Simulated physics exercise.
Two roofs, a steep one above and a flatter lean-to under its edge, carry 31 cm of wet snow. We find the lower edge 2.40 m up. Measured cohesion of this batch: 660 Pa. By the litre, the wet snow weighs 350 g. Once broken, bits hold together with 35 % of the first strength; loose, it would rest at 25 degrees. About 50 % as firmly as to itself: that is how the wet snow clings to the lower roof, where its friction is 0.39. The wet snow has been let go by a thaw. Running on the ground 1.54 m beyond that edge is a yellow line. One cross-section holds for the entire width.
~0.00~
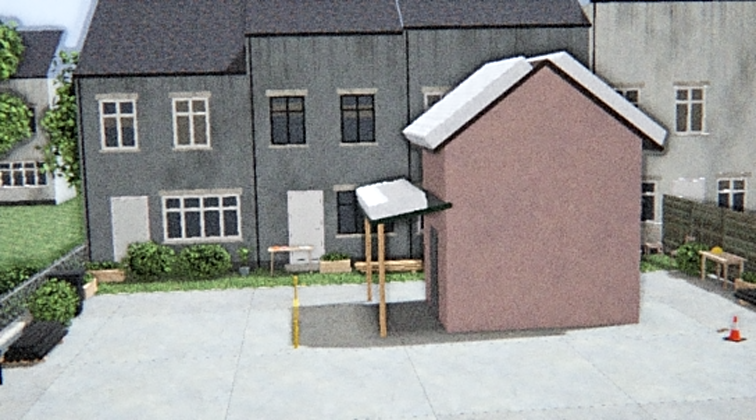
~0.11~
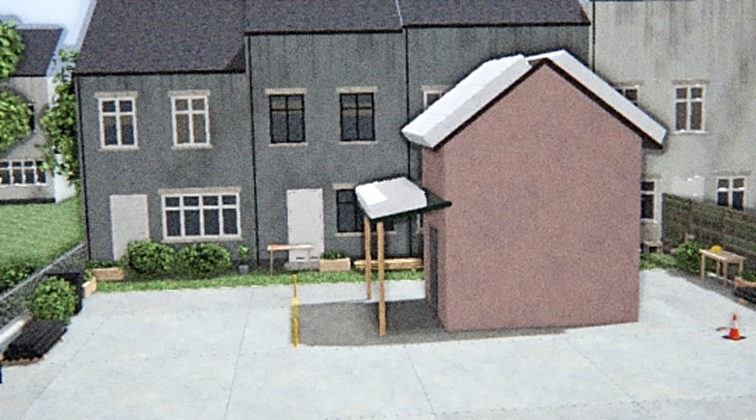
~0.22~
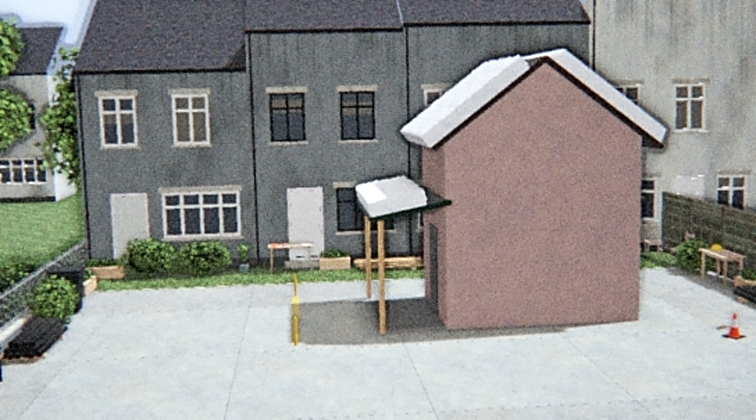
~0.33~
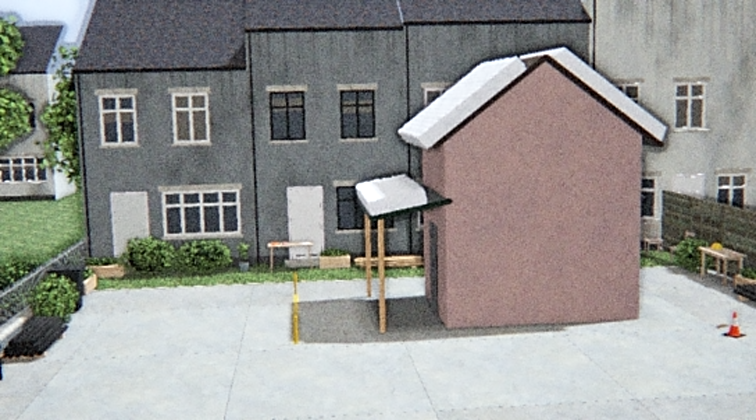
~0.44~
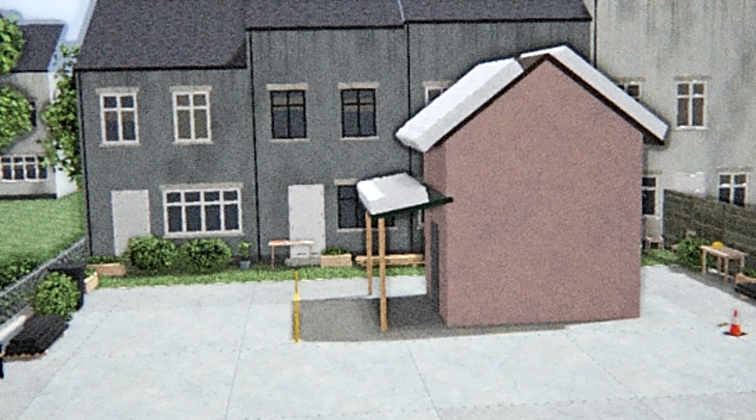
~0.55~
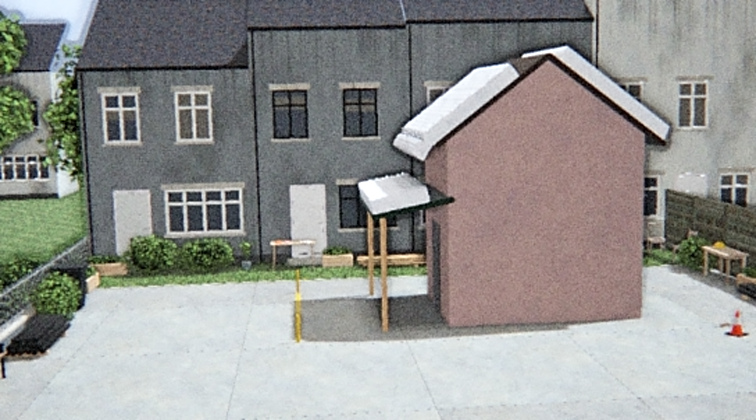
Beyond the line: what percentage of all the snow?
I would say close to 43 percent.
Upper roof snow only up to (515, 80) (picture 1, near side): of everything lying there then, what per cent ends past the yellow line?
In that case some 35 per cent.
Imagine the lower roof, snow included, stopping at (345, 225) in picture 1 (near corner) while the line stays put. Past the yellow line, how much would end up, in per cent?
Share past the line: Close to 30 %.
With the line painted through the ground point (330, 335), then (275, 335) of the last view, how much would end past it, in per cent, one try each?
First try 60 per cent, second try 30 per cent.
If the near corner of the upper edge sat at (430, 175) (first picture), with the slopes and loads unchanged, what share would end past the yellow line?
In that case it would be around 12 percent.
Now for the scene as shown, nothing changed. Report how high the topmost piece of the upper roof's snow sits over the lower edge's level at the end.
The snow's top stands about 0.6 m above the lower edge.
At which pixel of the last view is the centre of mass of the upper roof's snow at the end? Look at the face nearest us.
Near pixel (284, 312).
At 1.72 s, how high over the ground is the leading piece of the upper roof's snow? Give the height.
Height: Approx. 1.2 m.
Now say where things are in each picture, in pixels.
Front end of the wet snow at (431, 145), in the first picture.
Front end of the wet snow at (430, 144), its middle shifted 1.6 cm, in the second picture.
Front end of the wet snow at (429, 144), its middle shifted 6.4 cm, 2 % of it past the upper edge, in one piece, in the third picture.
Front end of the wet snow at (426, 147), its middle shifted 15 cm, 6 % of it past the upper edge, in one piece, in the fourth picture.
Front end of the wet snow at (422, 143), its middle shifted 26 cm, 10 % of it past the upper edge, in one piece, in the fifth picture.
Front end of the wet snow at (417, 147), its middle shifted 42 cm, 17 % of it past the upper edge, cracking, in the sixth picture.
By 1.09 s, none is below the lower edge and 0 % is past the line.
By 1.72 s, 31 % is below the lower edge and 0 % is past the line.
By 2.36 s, 72 % is below the lower edge and 38 % is past the line.
By 3.00 s, 72 % is below the lower edge and 43 % is past the line.
By 3.10 s, at the end, 72 % is below the lower edge and 43 % is past the line.
